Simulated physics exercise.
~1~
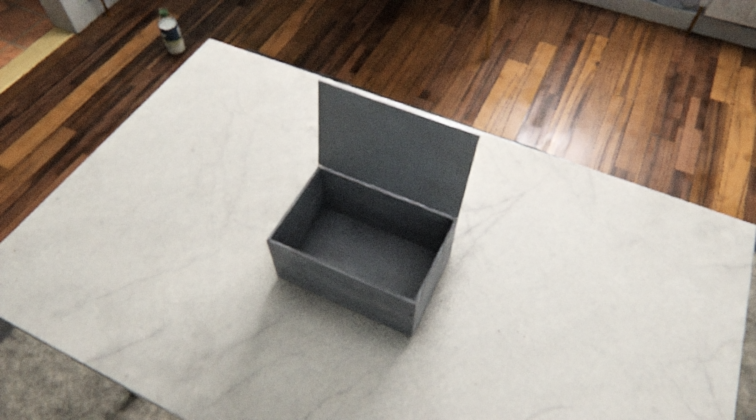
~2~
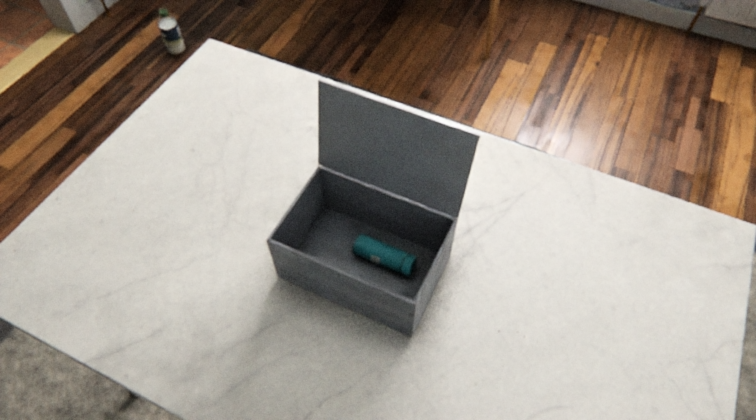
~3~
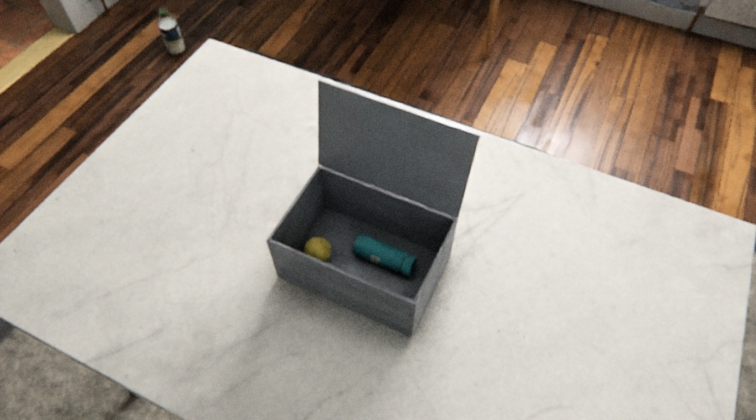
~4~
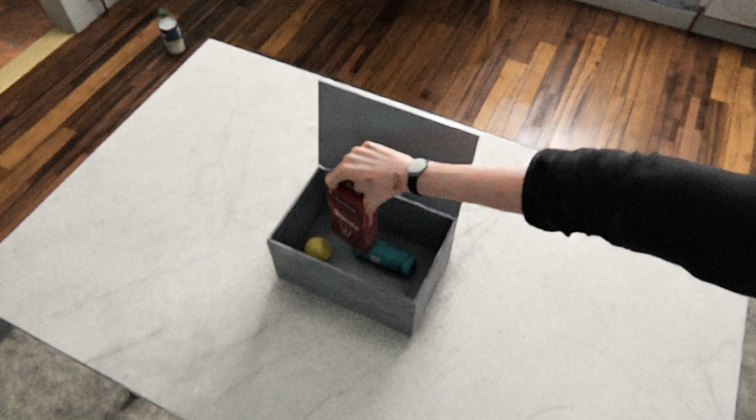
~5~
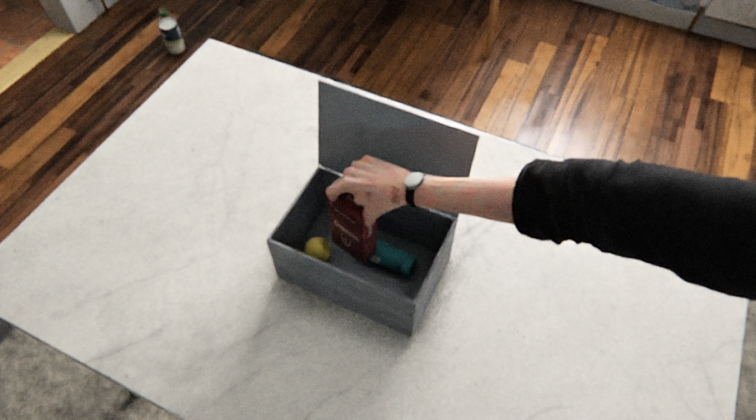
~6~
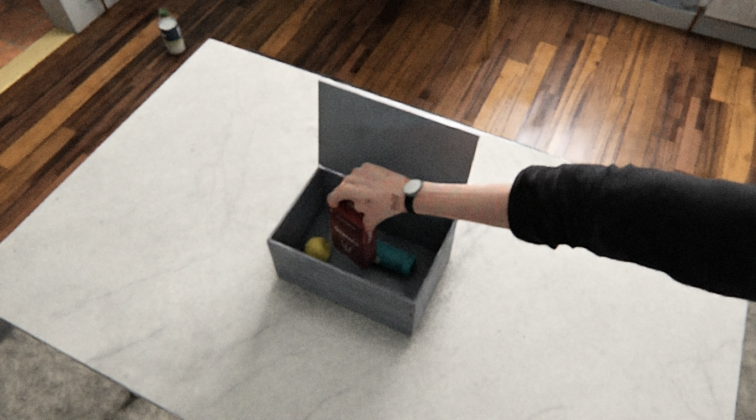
A teal cylinder appears in an empty grey box with its lid open on a pale marble table, followed by a small yellow round object to its left. Then a hand in a black sleeve, reaching from the right, holds a red packet over the box and lowers it slightly inside, still gripping it.
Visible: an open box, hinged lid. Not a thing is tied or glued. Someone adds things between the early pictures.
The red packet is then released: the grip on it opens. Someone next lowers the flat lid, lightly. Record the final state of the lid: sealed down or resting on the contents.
Turns out there's not enough room for the lid.
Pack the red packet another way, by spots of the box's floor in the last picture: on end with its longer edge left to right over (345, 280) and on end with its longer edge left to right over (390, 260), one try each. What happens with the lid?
Lid: First try open, second try closed.
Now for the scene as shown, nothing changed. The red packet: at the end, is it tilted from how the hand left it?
As it turns out, the red packet keeps its original angle.
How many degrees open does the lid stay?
Some 8°.
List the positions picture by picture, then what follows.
The last thing is not in view yet, in the first frame.
The last thing is not in view yet, in the second frame.
The last thing is not in view yet, in the third frame.
On its way; red packet (353, 216), in the fourth frame.
On its way; red packet (353, 226), in the fifth frame.
Put in, still held; red packet (353, 232), in the sixth frame.
Then, 0.80 s past the last view, lid starting down; red packet rocked 6° from its first pose near (348, 246); yellow lemon displaced a little.
Then, 1.50 s past the last view, lid 66° above the rim; red packet displaced about its own width near (348, 249); yellow lemon displaced a little; turquoise shaker displaced a little.
Then, 1.80 s past the last view, lid 34° above the rim; red packet displaced about its own width near (348, 250); yellow lemon displaced a little; turquoise shaker displaced a little.
Finally, lid 8° above the rim; moved from the start, red packet; the other 2 still in place. Final places as the last picture's camera would see them, red packet near (348, 250).
